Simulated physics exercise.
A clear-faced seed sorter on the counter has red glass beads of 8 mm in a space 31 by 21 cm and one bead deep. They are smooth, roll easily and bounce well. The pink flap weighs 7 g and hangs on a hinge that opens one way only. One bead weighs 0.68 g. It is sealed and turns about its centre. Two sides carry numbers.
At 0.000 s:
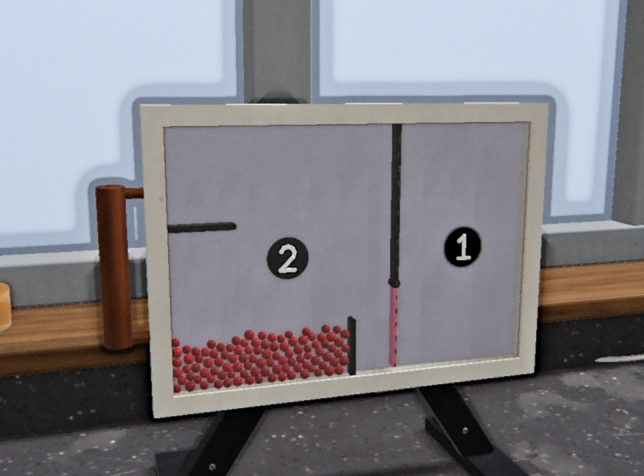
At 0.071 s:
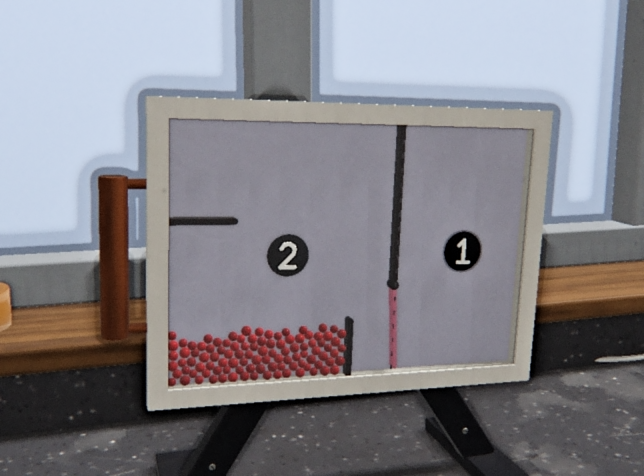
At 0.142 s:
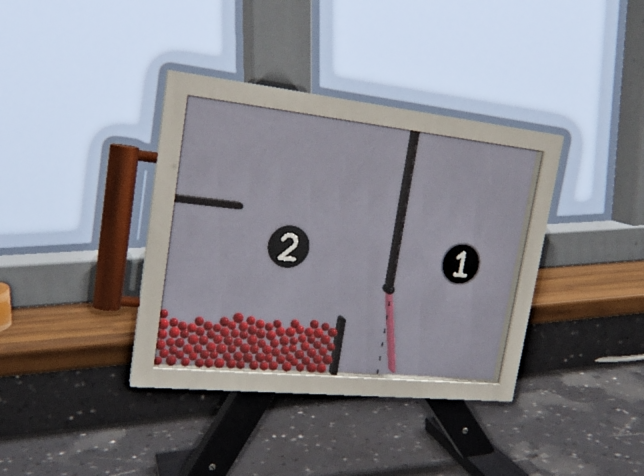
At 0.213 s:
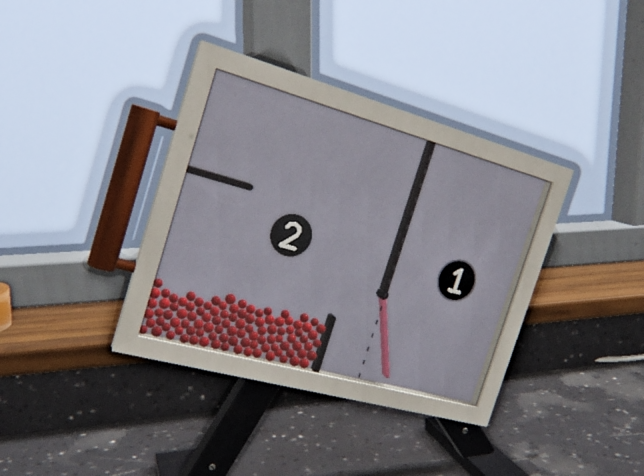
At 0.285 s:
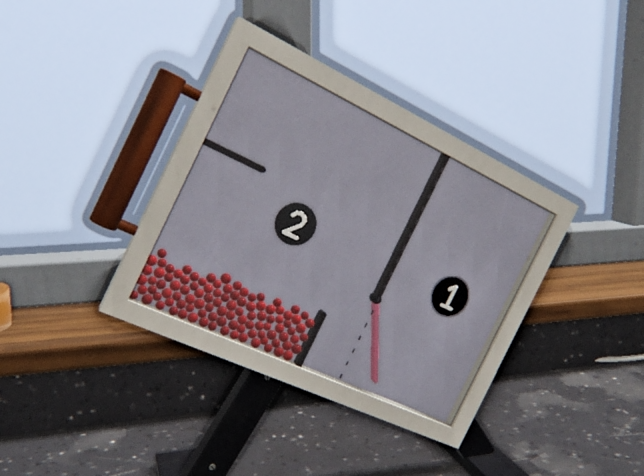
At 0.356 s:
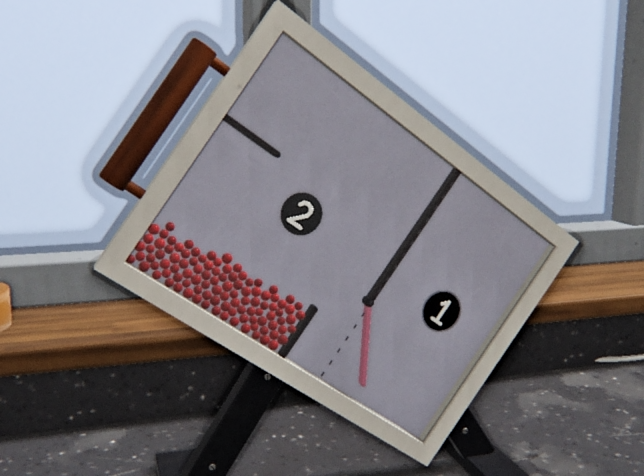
A framed panel of red beads on a counter tilting steadily clockwise, its beads shifting into a slope and pink flap swinging.
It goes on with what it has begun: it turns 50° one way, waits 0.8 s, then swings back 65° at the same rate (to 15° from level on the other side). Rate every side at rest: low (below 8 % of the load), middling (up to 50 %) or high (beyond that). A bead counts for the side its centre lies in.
Side 1: Middling; side 2: High.
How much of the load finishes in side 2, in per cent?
Roughly 70 per cent.
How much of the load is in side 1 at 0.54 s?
About 0 per cent.
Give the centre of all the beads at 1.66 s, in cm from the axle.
About 3 cm left and 8 cm below.
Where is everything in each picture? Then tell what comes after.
In the first picture, level; about 100 beads; beads centred (263, 359); top one (249, 335); pink flap (394, 283); no. 1 (463, 247), no. 2 (288, 258).
In the second picture, turned 2° clockwise; beads centred (259, 355); top one (172, 336).
In the third picture, turned 9° clockwise; beads centred (248, 344); top one (164, 314); wall ends (390, 283), (240, 206), (342, 320).
In the fourth picture, turned 18° clockwise; beads centred (236, 327); top one (158, 283); pink flap (382, 294) tilted 3°.
In the fifth picture, turned 27° clockwise; beads centred (226, 308); top one (162, 253).
In the sixth picture, turned 36° clockwise; beads centred (221, 288); top one (170, 227); pink flap (368, 301) tilted 4°; no. 1 (442, 311), no. 2 (302, 214).
After 0.54 s, it stands 50° clockwise; the beads' middle is 10 cm left of and level with the centre; no. 2, 100 %; pink flap open 45°.
After 1.66 s, it stands 18° clockwise; the beads' middle is 3 cm left of and 8 cm below the centre; no. 1, 30 %, no. 2, 70 %; pink flap open 23°.
After 1.99 s, it stands 15° anticlockwise; the beads' middle is 1 cm right of and 9 cm below the centre; no. 1, 30 %, no. 2, 70 %; pink flap shut.
At rest by 2.8 s, it stands 15° anticlockwise; no. 1, 30 %, no. 2, 70 %; pink flap shut.
